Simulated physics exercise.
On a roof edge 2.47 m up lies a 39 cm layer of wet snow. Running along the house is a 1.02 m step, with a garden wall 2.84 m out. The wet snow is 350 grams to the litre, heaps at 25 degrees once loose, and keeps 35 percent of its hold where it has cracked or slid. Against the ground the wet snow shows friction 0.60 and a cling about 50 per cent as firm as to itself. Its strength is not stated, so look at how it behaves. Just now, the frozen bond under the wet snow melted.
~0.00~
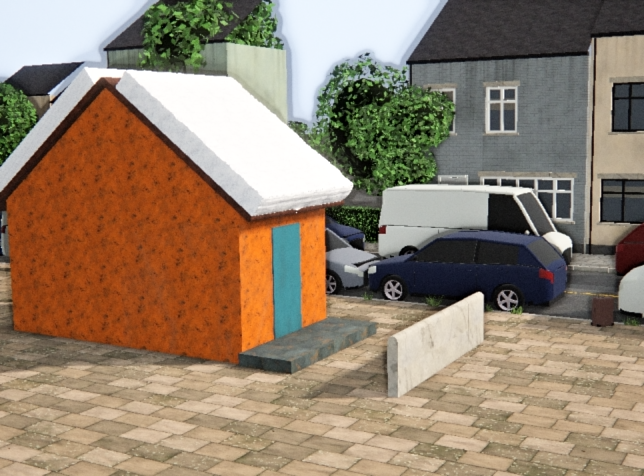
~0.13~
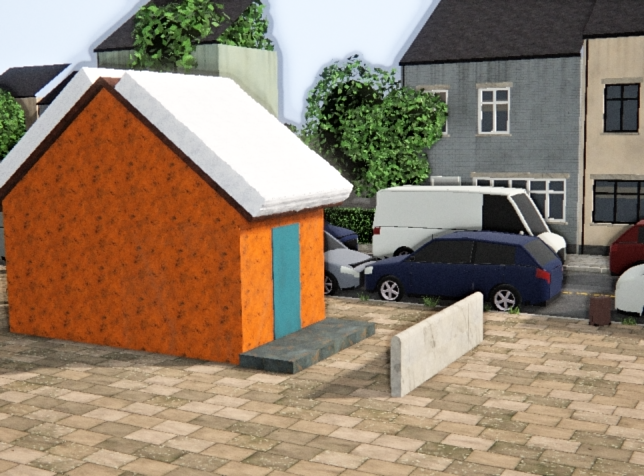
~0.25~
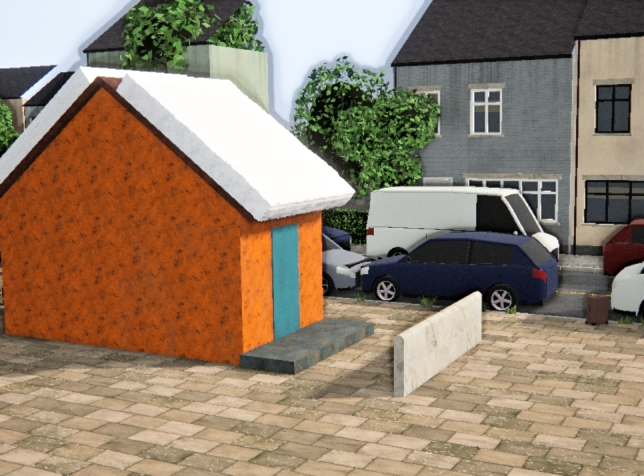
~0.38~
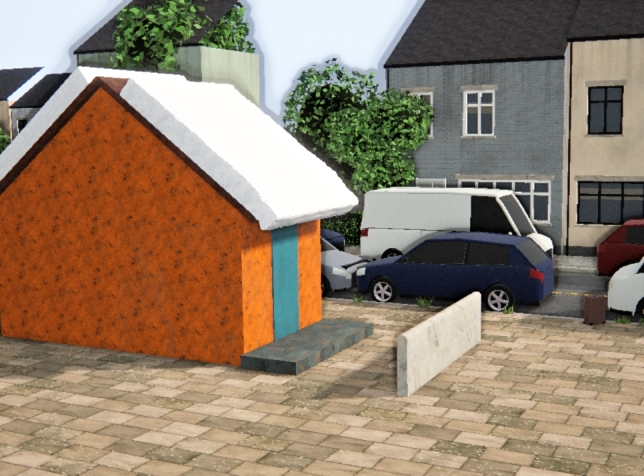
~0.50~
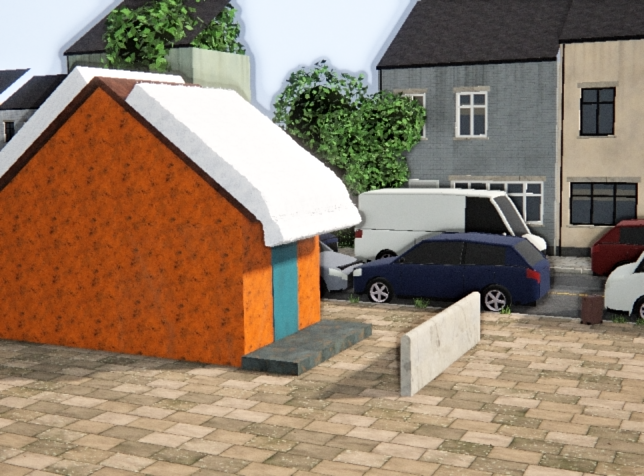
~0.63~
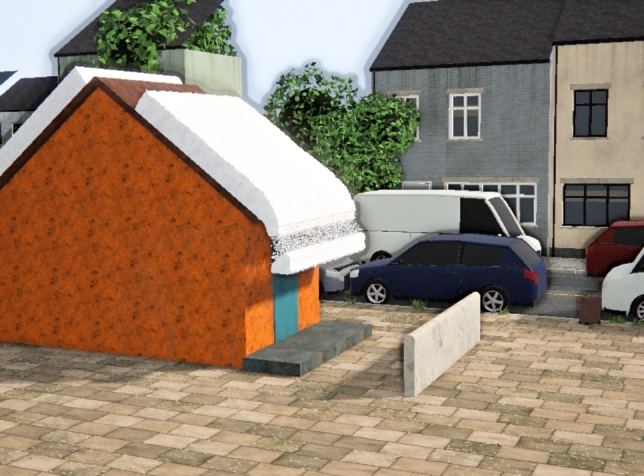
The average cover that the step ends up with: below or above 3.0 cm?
Deeper than 3.0 cm.
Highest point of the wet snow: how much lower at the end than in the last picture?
I'd put it at something like 3.5 m.
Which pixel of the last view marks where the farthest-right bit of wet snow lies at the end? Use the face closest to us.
It lies at around (480, 395) in the last picture.
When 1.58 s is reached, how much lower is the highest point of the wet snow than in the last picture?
I'd put it at close to 2.0 m.
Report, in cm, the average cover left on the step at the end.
Average: Approx. 8 cm.
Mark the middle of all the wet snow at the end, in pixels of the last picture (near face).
Somewhere about (361, 364), I'd say.
By 1.06 s, 67 % of the snow is still up on the roof and 33 % is falling or down.
By 1.58 s, 10 % of the snow is still up on the roof and 90 % is falling or down.
By 2.09 s, none of the snow is still up on the roof and all is falling or down.
By 2.60 s, none of the snow is still up on the roof and all is falling or down.
By 3.30 s, at the end, none of the snow is still up on the roof and the snow on the step is 7.7 cm deep on average.
